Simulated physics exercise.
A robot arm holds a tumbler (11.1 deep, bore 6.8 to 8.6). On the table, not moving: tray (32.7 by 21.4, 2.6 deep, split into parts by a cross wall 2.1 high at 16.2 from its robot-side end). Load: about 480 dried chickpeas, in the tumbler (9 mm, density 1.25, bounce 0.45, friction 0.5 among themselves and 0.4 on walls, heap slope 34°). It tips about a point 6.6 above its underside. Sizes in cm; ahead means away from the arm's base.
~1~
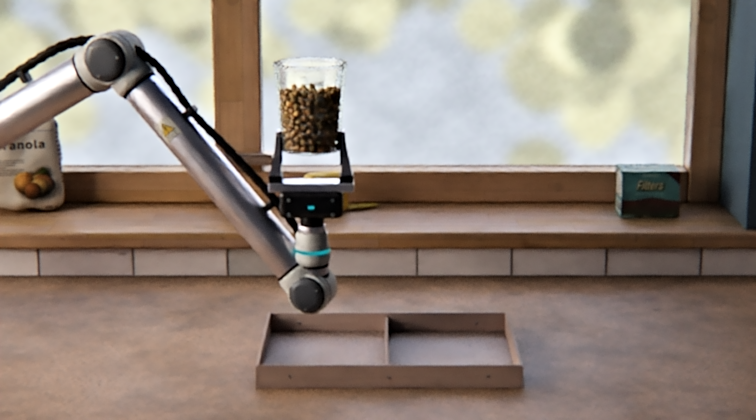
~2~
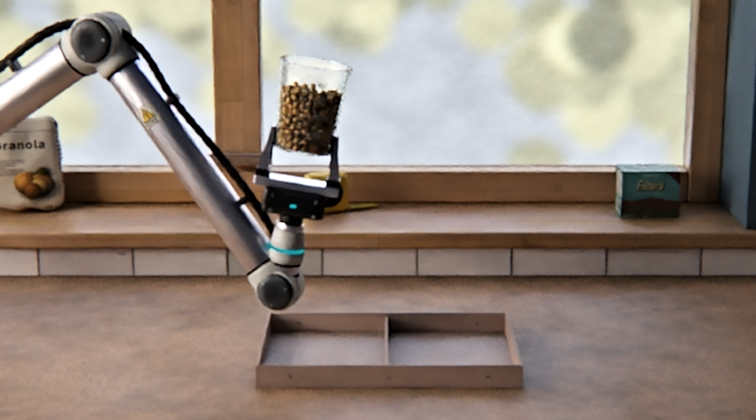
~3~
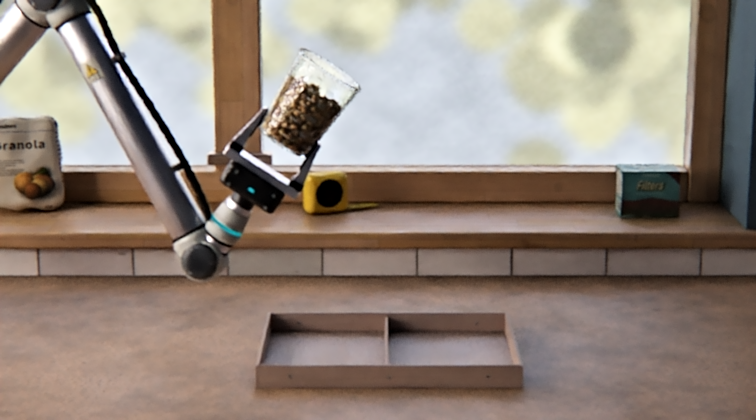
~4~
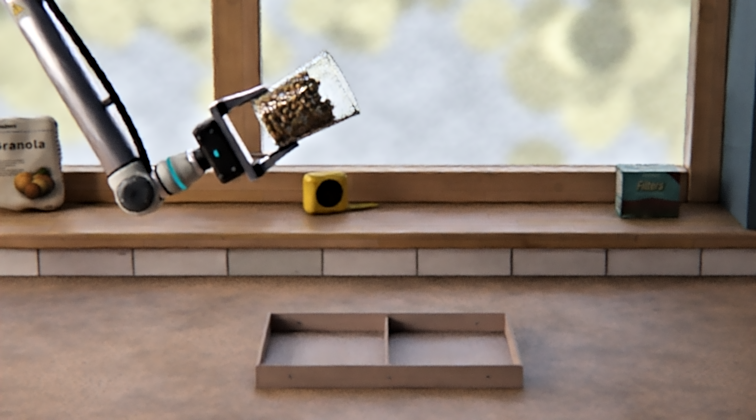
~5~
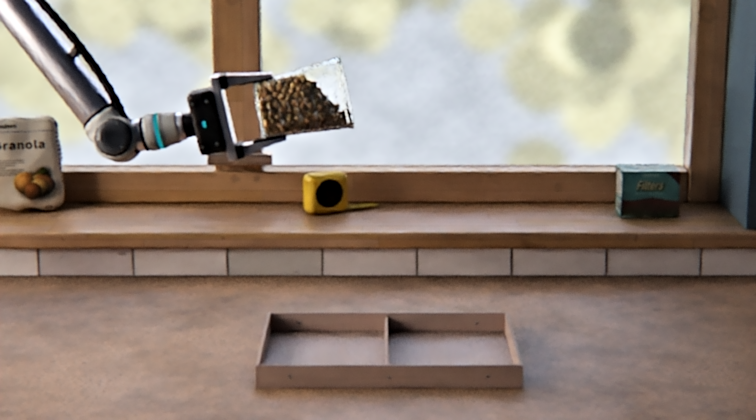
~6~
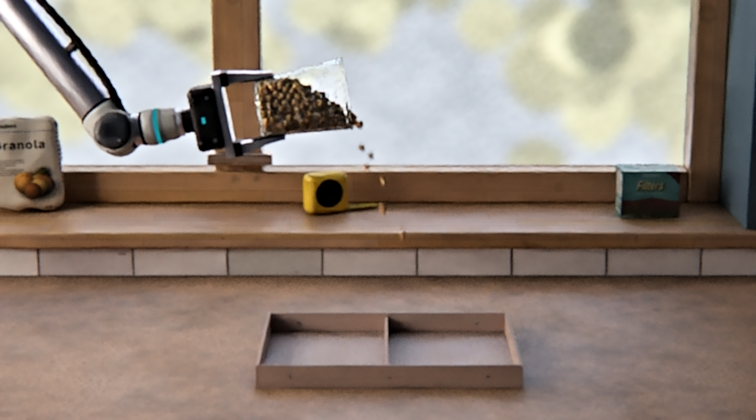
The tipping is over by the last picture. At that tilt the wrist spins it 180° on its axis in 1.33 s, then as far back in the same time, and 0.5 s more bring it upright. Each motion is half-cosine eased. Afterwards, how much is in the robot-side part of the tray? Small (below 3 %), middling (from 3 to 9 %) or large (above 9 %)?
A large share, above 9 %, ends in the robot-side part of the tray.
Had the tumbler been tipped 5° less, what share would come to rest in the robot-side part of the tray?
It would be near 10 per cent.
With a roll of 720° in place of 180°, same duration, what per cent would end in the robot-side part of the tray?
In that case some 15 per cent.
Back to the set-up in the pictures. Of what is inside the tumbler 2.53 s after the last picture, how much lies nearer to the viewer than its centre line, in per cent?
Roughly 70 per cent.
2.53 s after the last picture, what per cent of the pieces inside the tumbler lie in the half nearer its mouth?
Roughly 35 per cent.
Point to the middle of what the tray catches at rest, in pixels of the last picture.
At about (400, 353).
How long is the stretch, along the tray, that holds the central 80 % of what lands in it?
Roughly 26 cm.
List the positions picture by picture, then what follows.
The first picture shows tumbler middle at (311, 108), upright; upper third of the load around (311, 97), from x 280 to 340, top at y 85; 485 in the tumbler.
The second picture shows tumbler middle at (309, 108), tipped 10°; upper third of the load around (308, 97), from x 280 to 340, top at y 80.
The third picture shows tumbler middle at (306, 106), tipped 34°; upper third of the load around (303, 97), from x 265 to 340, top at y 75.
The fourth picture shows tumbler middle at (303, 103), tipped 61°; upper third of the load around (300, 92), from x 260 to 335, top at y 75.
The fifth picture shows tumbler middle at (302, 101), tipped 78°; upper third of the load around (291, 91), from x 260 to 350, top at y 75.
The sixth picture shows tumbler middle at (302, 101), tipped 80°; upper third of the load around (288, 93), from x 260 to 405, top at y 80; 479 in the tumbler, 6 in flight or on a rim.
Then, 1.26 s after the last picture, tipped 80°, highest piece 37 above the table; 382 in the tumbler, 56 in the far-side part, 28 in the robot-side part, 1 on the table or floor, 18 in flight or on a rim.
Then, 2.53 s after the last picture, tipped 80°, highest piece 37 above the table; 330 in the tumbler, 81 in the far-side part, 60 in the robot-side part, 2 on the table or floor, 12 in flight or on a rim.
Then, 3.36 s after the last picture, upright, highest piece 36 above the table; 311 in the tumbler, 98 in the far-side part, 73 in the robot-side part, 3 on the table or floor.
Then, 4.06 s after the last picture, upright, highest piece 36 above the table; 311 in the tumbler, 98 in the far-side part, 73 in the robot-side part, 3 on the table or floor.
Final count, 311 in the tumbler, 98 in the far-side part, 73 in the robot-side part, 3 on the table or floor. That is 15 % in the robot-side part of the tray.
